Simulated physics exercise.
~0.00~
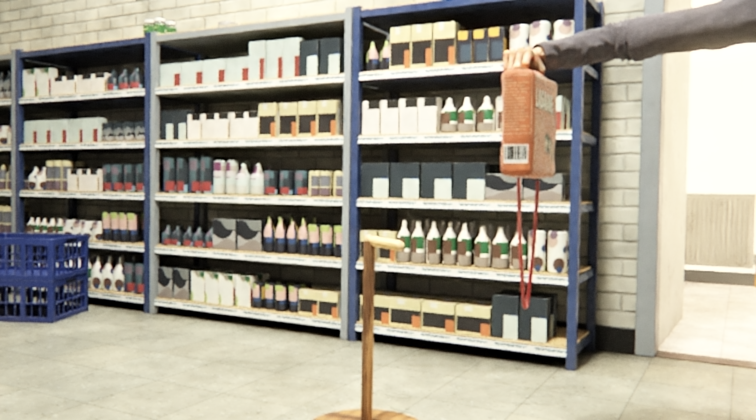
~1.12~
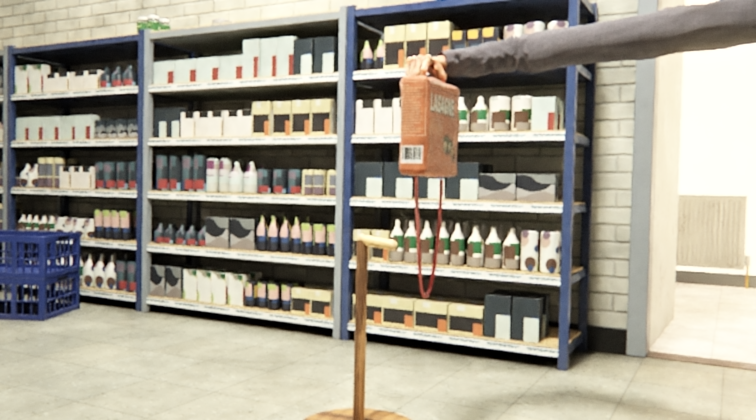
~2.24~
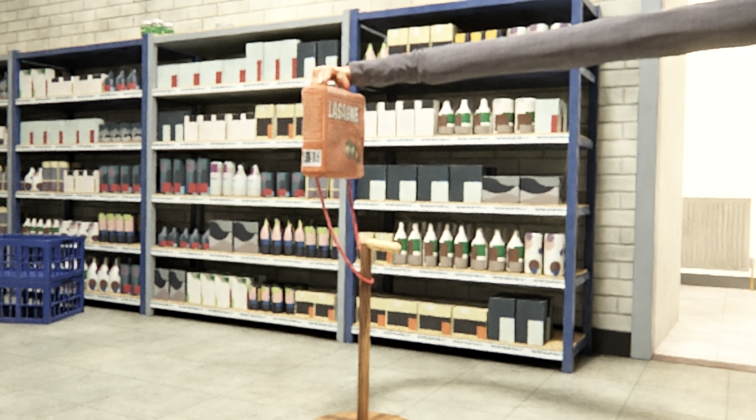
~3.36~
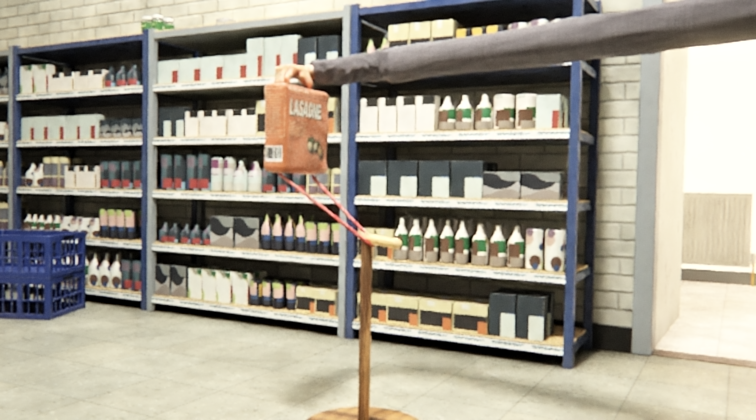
In a store aisle lined with stocked shelves, a hand carried an orange bag leftward over a wooden stand, its red loop dangling below, until the loop caught on the post and pulled tight, with the bag held just past it.
